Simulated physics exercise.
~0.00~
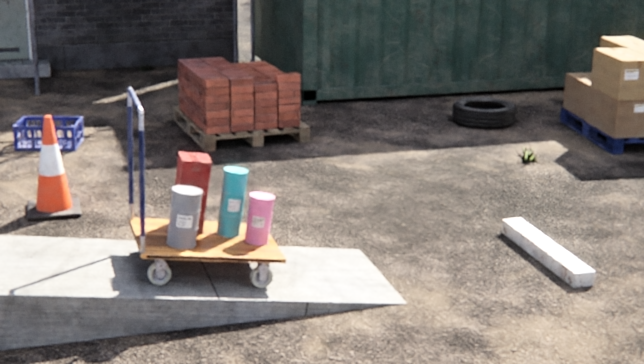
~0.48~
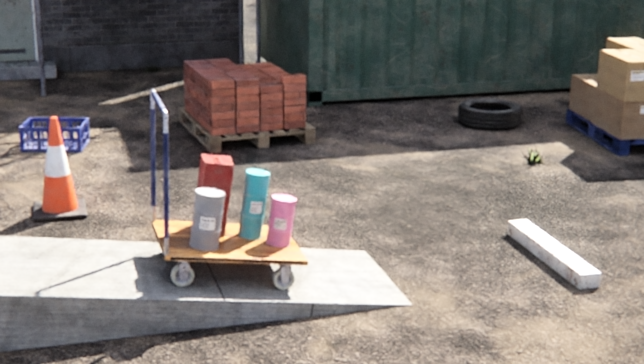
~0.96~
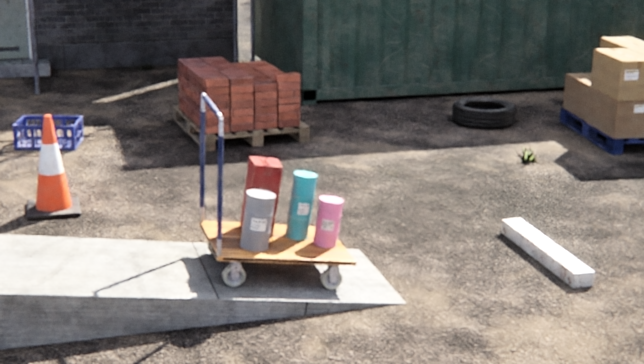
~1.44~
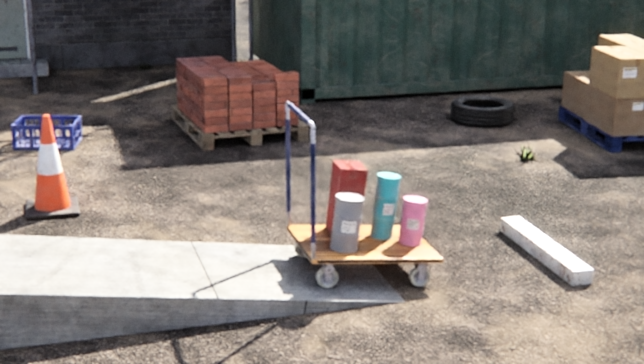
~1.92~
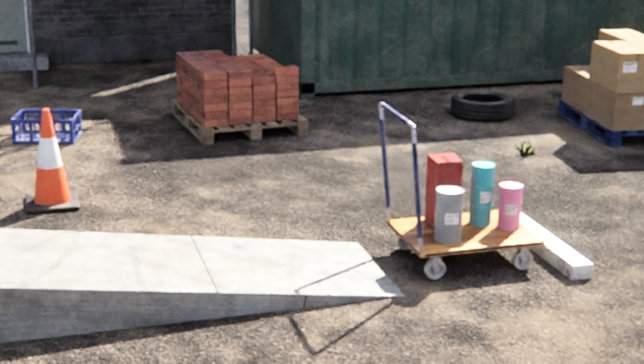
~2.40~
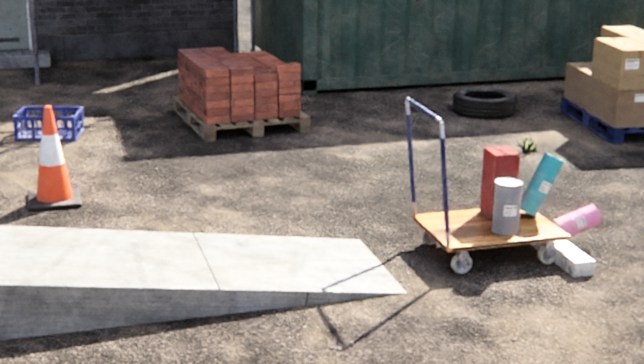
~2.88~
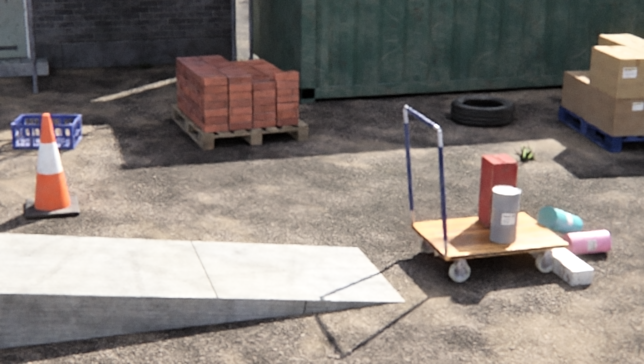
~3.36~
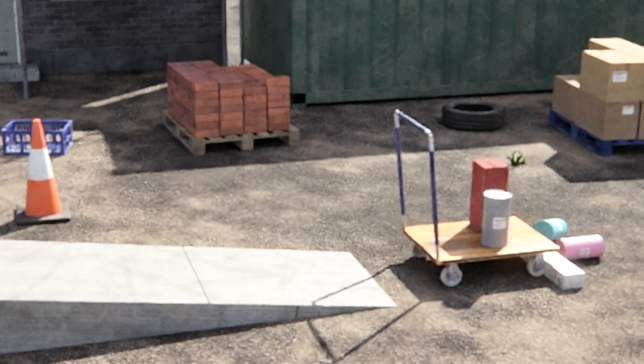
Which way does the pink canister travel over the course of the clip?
The pink canister travels to the right, first riding on the trolley and then tipping off its front end past the kerb.
